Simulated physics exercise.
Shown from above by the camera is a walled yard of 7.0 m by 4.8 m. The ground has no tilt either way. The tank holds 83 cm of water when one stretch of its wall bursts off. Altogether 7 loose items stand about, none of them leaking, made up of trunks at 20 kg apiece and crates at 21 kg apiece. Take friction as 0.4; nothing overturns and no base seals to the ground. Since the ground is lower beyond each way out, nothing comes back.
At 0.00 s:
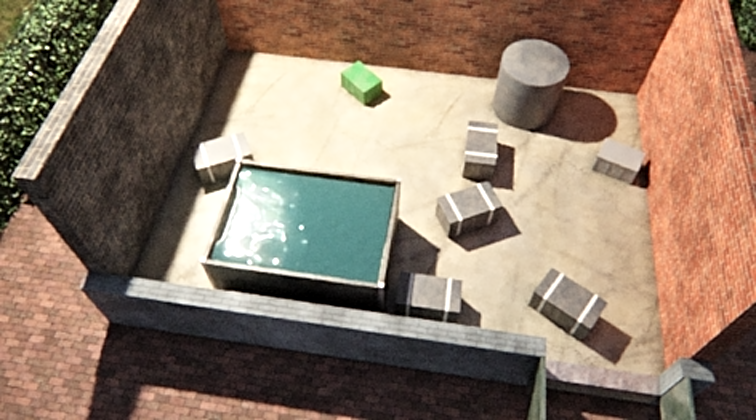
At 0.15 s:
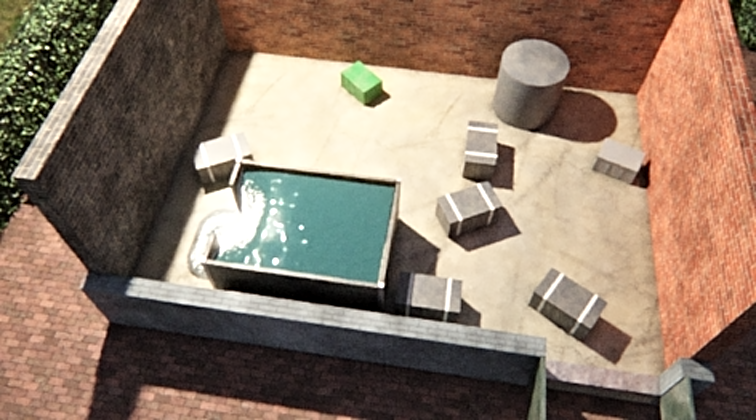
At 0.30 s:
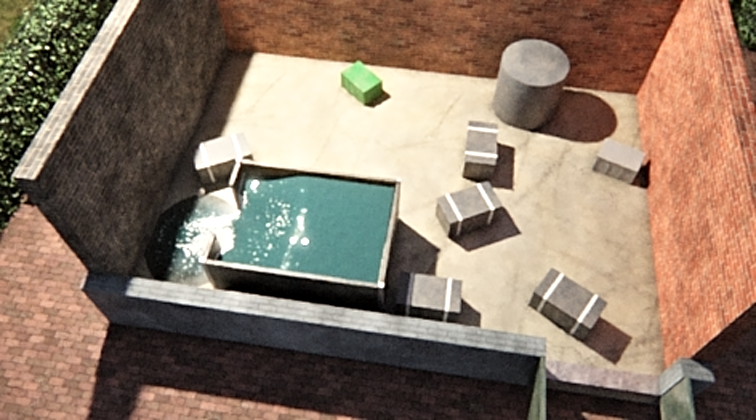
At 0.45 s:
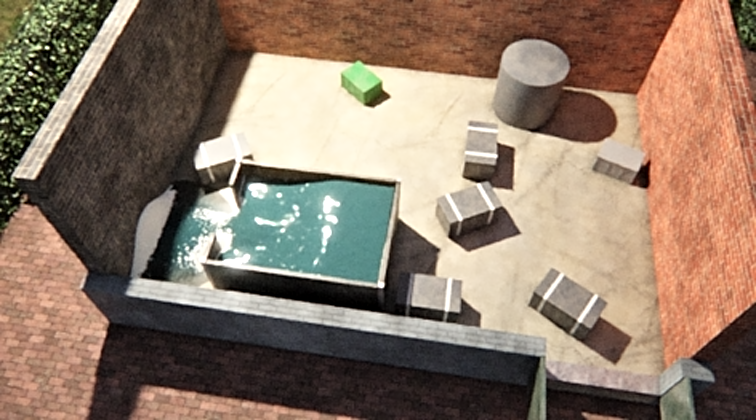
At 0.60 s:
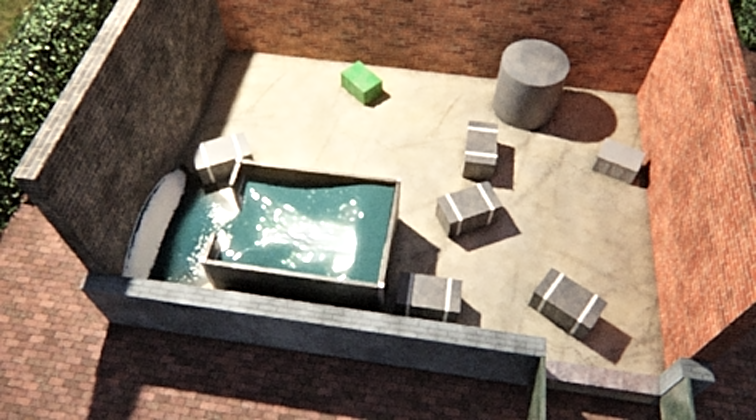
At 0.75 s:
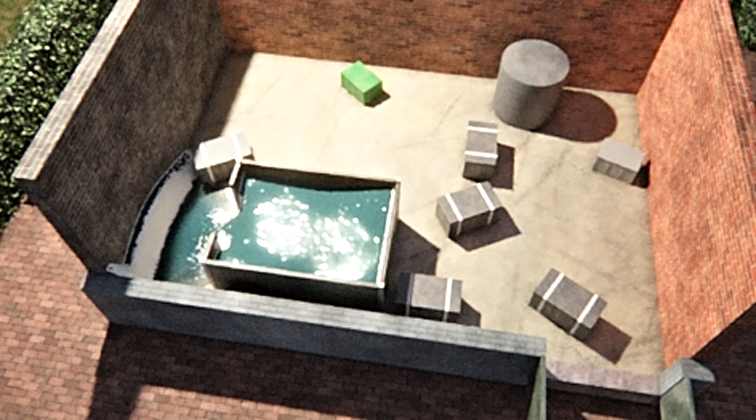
A walled yard held a large tank of water among scattered grey boxes and a green one, and water burst from the tank's left end, spreading to the left wall while the boxes stayed put.
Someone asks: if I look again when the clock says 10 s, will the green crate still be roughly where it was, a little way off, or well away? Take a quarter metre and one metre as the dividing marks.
It will be well away.
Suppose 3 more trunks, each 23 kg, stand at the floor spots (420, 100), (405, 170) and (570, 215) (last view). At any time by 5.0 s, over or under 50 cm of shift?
In turn: Over, under, under.
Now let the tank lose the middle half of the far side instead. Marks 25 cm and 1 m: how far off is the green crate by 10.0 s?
So, for the green crate: It is carried a long way.
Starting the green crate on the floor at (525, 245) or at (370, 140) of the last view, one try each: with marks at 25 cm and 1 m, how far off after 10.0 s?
I'd say it drifts a short distance on the first try and it does not really move on the second.
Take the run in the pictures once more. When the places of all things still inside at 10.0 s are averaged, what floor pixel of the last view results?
Centred roughly on (503, 248).
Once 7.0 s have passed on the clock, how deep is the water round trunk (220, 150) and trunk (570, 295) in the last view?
Close to 4 and 5 centimetres.
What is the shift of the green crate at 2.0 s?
By that time, close to 0 cm.
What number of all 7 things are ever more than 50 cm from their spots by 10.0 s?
It adds up to 6.
After 2.0 s the green crate is near (361, 76), 0.0 m from its start, aground; 0 of 7 are out; 0 afloat.
After 4.5 s the green crate is near (431, 117), 1.4 m from its start, aground; 0 of 7 are out; 0 afloat.
After 7.0 s the green crate is near (453, 186), 2.6 m from its start, aground; 0 of 7 are out; 0 afloat.
After 10.0 s the green crate is near (446, 215), 2.9 m from its start, aground; 1 of 7 are out; 3 afloat.
